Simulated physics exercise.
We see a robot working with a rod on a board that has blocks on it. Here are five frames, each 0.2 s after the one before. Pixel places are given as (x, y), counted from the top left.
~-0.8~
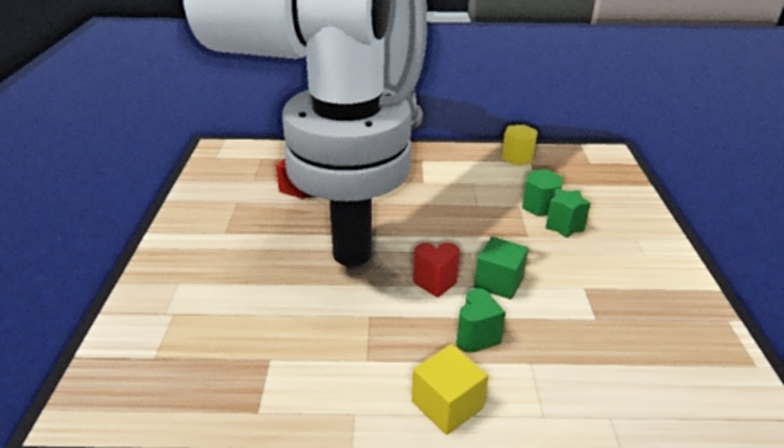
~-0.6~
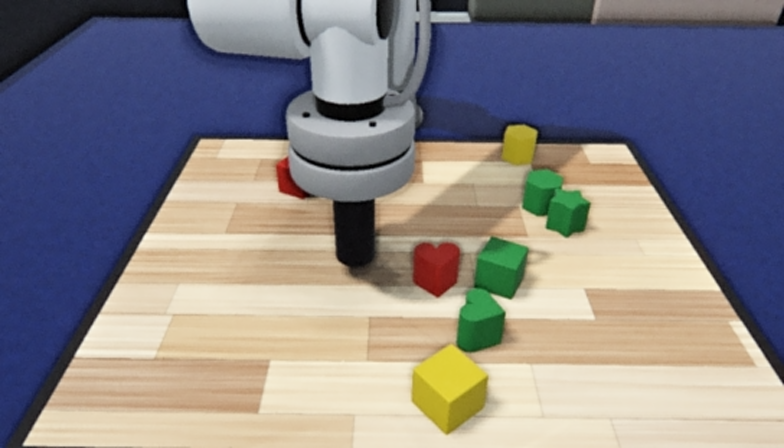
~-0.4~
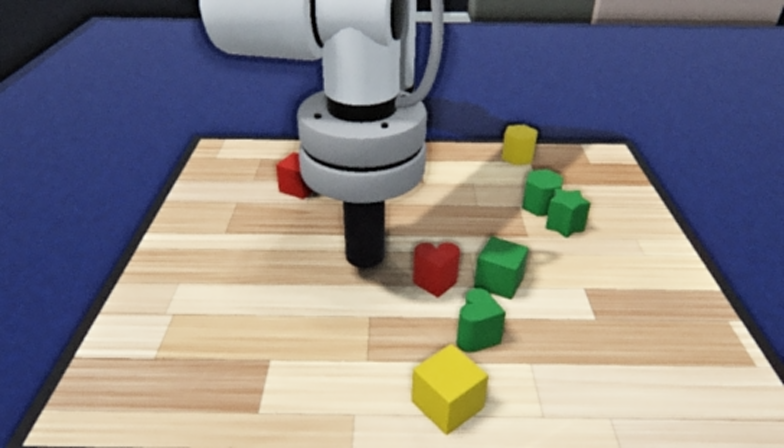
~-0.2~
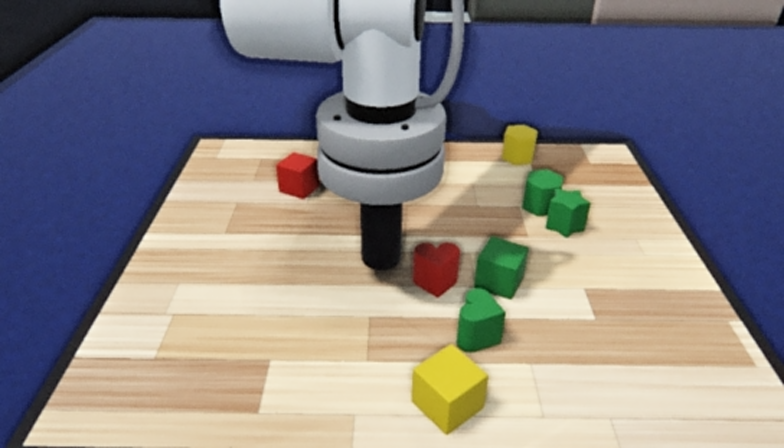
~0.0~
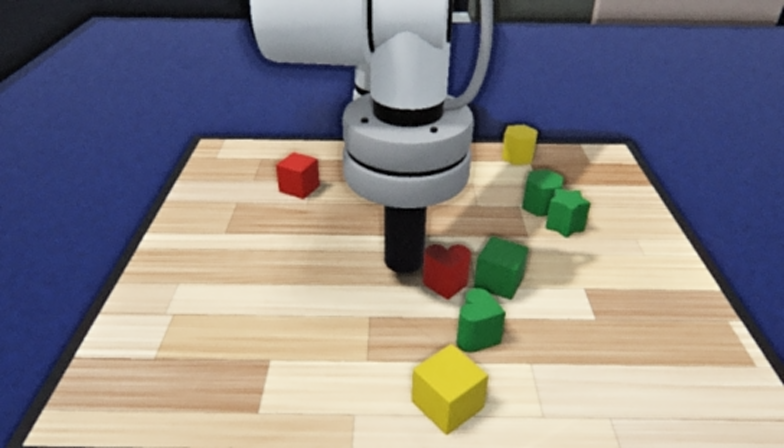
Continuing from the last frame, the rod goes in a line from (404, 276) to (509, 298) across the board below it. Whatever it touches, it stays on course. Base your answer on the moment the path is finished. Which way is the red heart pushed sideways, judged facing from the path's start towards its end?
Facing the way the path runs, start to end, you'll find the red heart has shifted right.
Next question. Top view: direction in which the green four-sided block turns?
Viewed from overhead, the green four-sided block winds up turned anticlockwise.
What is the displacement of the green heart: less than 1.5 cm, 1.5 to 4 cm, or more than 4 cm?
Displaced less than 1.5 cm.
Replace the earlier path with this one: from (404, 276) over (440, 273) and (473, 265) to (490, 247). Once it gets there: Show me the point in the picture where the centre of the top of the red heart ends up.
I expect it at (487, 261).
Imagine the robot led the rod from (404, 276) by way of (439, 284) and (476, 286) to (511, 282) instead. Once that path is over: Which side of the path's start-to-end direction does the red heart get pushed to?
My answer: Right.
The first path, step by step. One third of the way, rod (440, 270); red heart (484, 265), turned 15° clockwise; green four-sided block (525, 256), turned 50° anticlockwise.
Two thirds of the way, rod (476, 277); red heart (515, 279), turned 50° clockwise; green four-sided block (531, 257), turned 65° anticlockwise.
At the end, rod (511, 284); red heart (541, 292), turned 90° clockwise; green heart unmoved; green four-sided block (559, 258), turned 80° anticlockwise.
